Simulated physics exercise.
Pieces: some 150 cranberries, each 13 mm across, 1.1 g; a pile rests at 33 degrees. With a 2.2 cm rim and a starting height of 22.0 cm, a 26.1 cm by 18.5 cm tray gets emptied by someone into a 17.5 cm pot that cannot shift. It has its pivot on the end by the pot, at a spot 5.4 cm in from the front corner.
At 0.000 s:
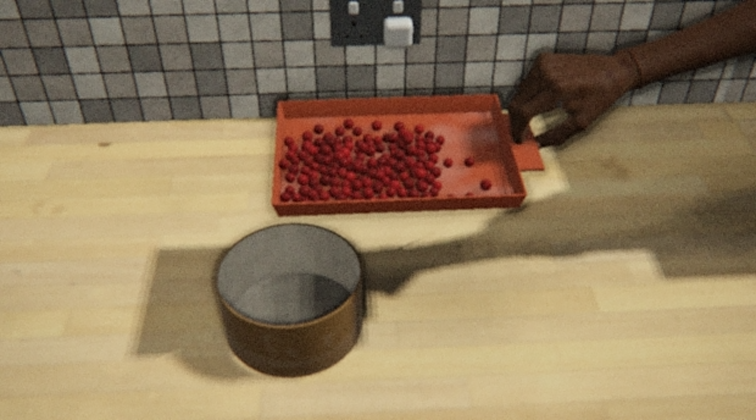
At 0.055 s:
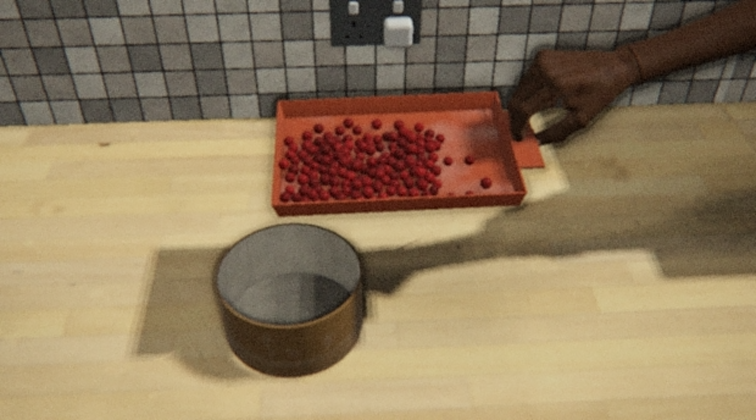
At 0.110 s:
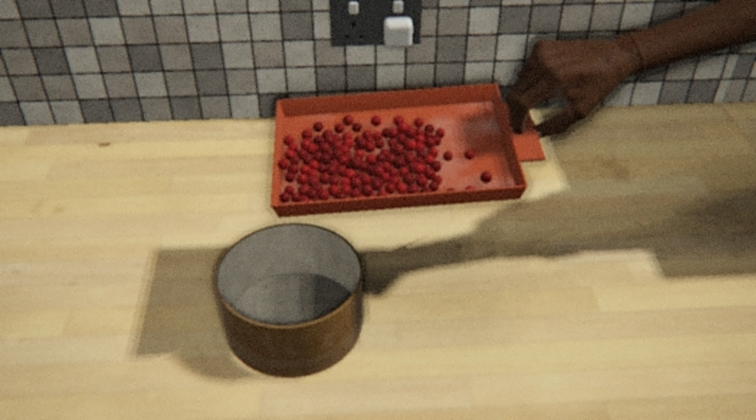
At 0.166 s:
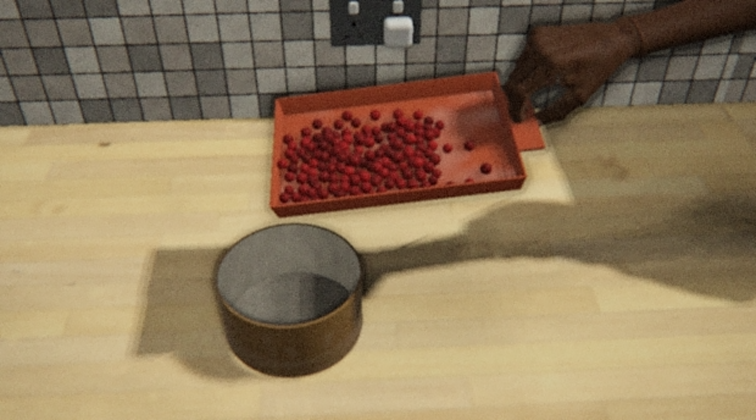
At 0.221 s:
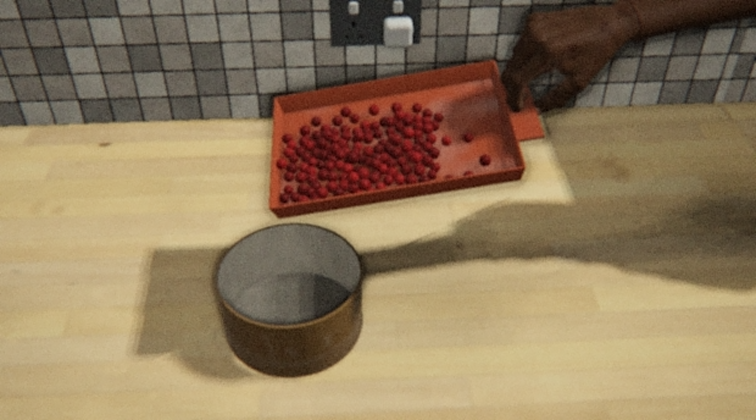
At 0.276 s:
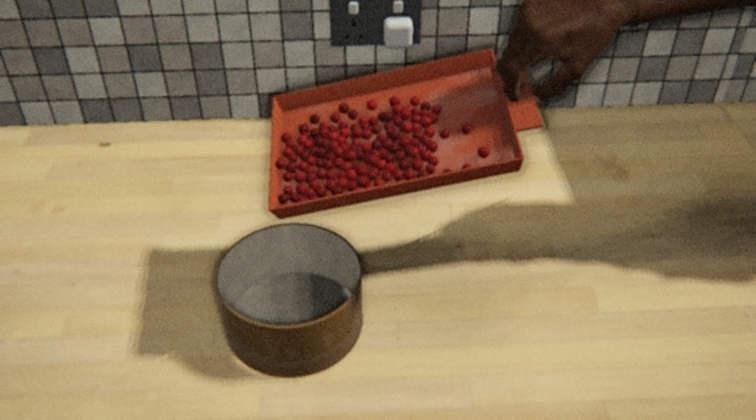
A hand reaches in from the upper right to the short handle of an orange-red tray on a pale wooden counter, seen from above and in front, against grey mosaic tiles with a dark socket. Red cranberries lie piled in the tray's left and middle, behind a round brown pot with a grey inside. The hand lifts the tray's right end, tilting it modestly leftward, while the berries barely shift and the camera stays still.
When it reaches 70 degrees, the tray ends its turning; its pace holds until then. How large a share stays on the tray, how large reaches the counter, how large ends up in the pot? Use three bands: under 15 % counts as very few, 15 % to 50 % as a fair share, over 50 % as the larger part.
Tray: The larger part; counter: Very few; pot: Very few.
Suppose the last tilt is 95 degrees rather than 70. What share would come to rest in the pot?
That comes out at some 60 per cent.
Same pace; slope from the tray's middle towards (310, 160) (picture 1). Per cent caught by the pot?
I'd estimate about 5 %.
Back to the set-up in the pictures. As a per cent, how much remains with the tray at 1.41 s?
It's roughly 90 percent.
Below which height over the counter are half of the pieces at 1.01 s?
Around 28 cm up.
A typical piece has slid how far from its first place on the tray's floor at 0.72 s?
1 cm.
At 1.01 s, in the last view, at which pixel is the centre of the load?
Near (302, 139).
After 0.72 s, tilt 41 degrees; the tray holds 100 %, the pot 0 %.
Then, at 1.01 s, tilt 59 degrees; the tray holds 100 %, the pot 0 %.
After 1.41 s, tilt 70 degrees; the tray holds 90 %, the pot 5 %.
By 2.6 s all is still; tray 90 %, counter 5 %, pot 5 %.
